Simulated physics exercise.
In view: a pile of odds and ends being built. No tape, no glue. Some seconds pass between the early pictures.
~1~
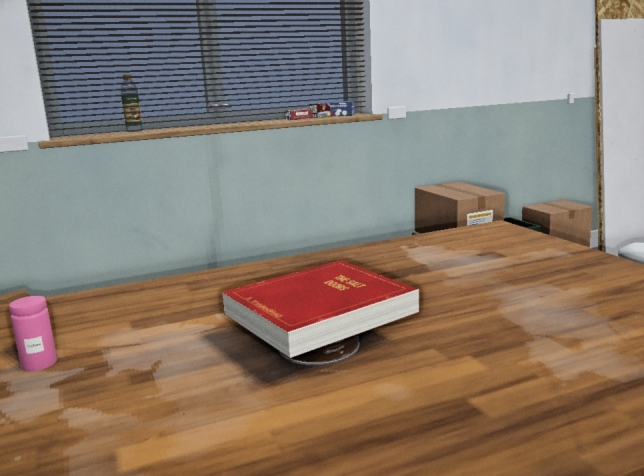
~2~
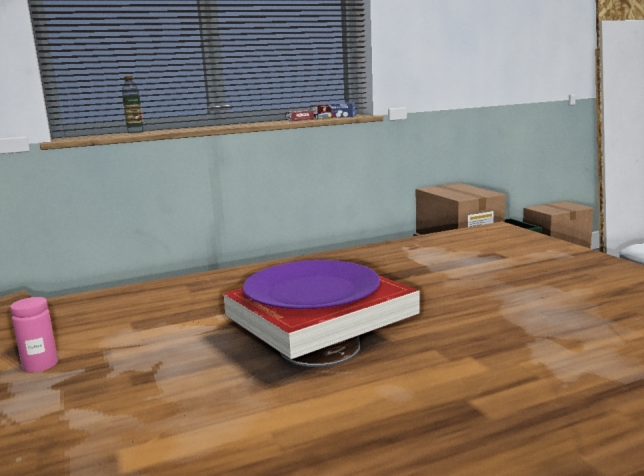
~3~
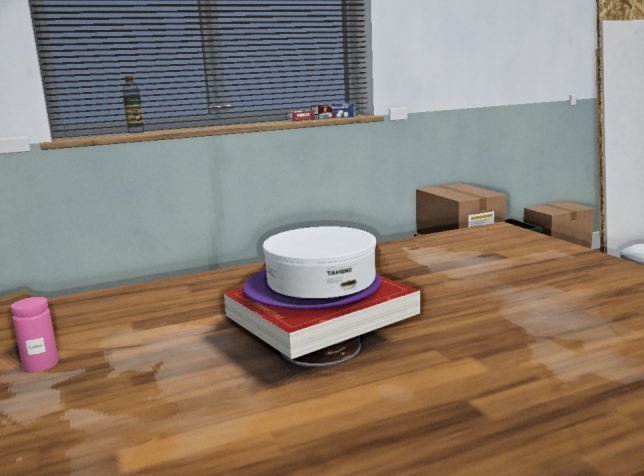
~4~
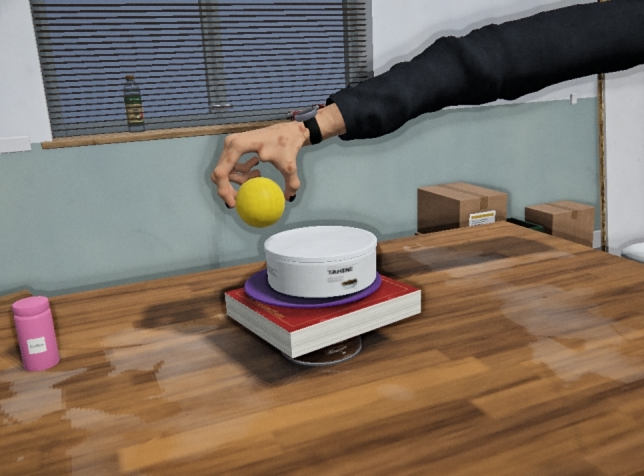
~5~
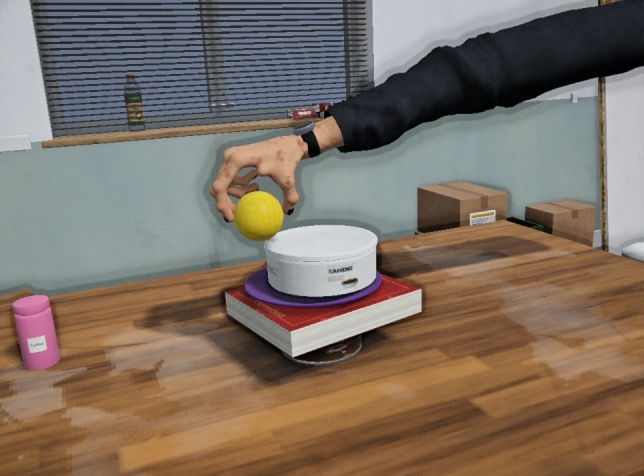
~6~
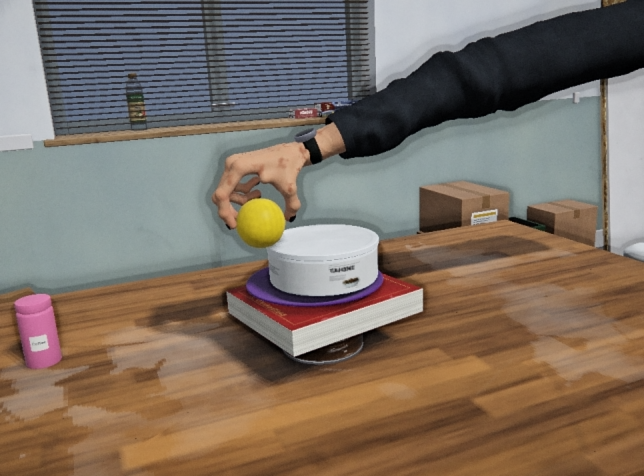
A hand lowers a yellow lemon onto the left edge of a white tub.
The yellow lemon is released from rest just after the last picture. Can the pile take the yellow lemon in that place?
As it turns out, it gives way.
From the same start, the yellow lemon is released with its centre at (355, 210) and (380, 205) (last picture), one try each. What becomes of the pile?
First try: It keeps its balance; second try: It loses its balance.
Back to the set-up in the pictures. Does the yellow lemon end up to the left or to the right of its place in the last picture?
It goes to the left.
Then, 0.40 s on from there, yellow lemon shifted a little near (246, 240).
Then, 0.50 s on from there, yellow lemon now fallen.
Then, 0.60 s on from there, things are still on the move.
Then, 0.70 s on from there, as before.
In the end, fallen, yellow lemon; the other 5 unmoved. At the end, from the last picture's camera, yellow lemon near (193, 354). The pile loses its balance.
